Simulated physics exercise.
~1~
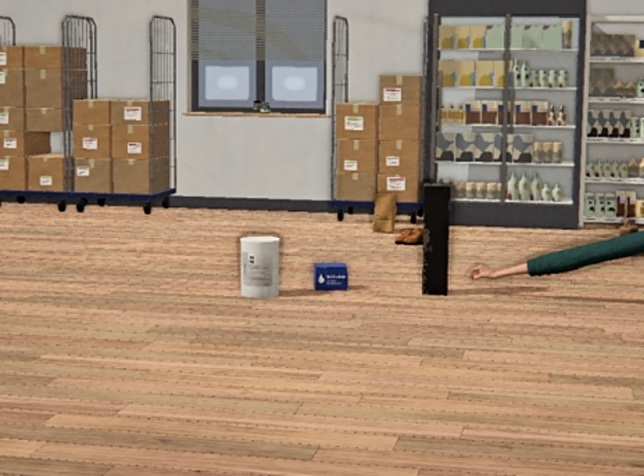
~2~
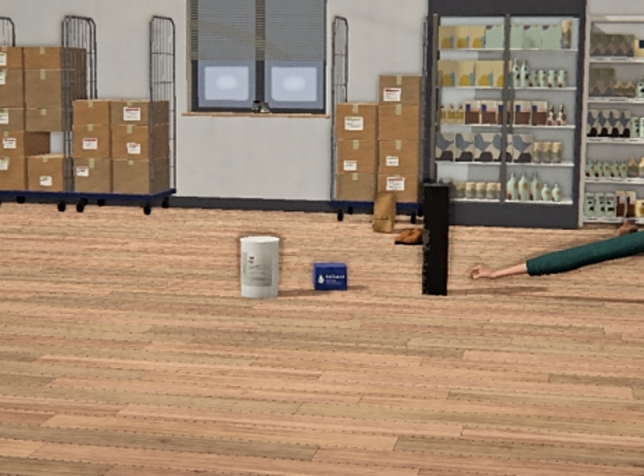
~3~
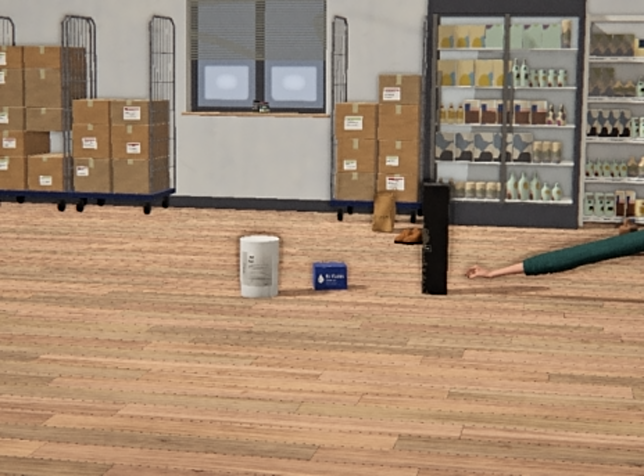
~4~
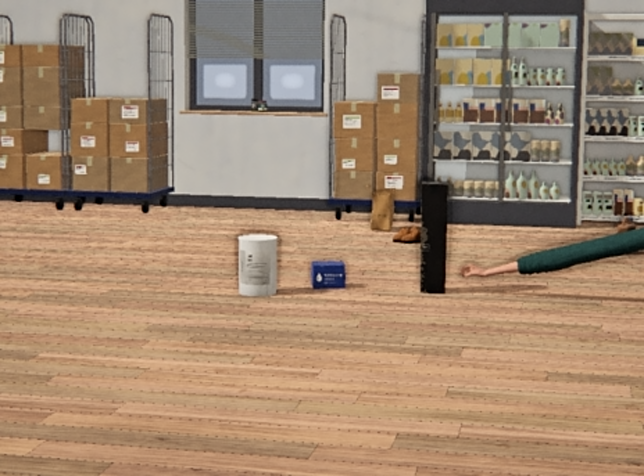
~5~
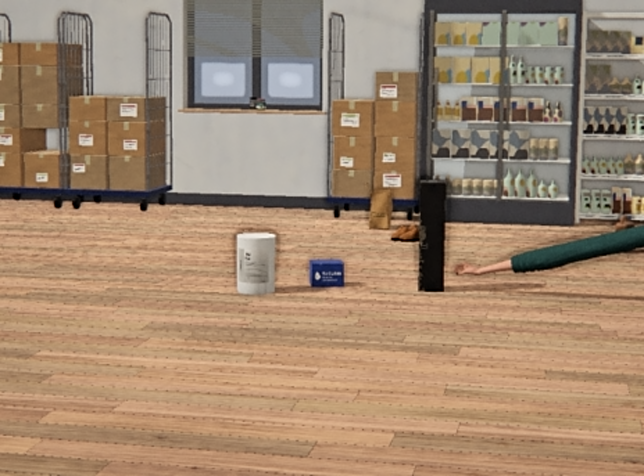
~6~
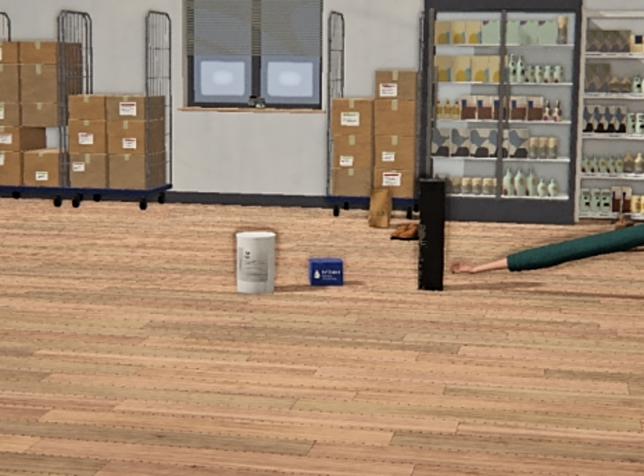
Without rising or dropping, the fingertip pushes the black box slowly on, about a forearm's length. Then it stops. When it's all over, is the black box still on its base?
It ends up on its base.
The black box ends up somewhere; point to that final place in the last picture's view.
Around (376, 233).
Then, 0.60 s after the last picture, black box slid about its own width near (411, 234).
Then, 1.00 s after the last picture, black box slid about its own width near (393, 233).
At rest, moved from the start, black box. Seen from the same camera at the end, black box near (376, 233).
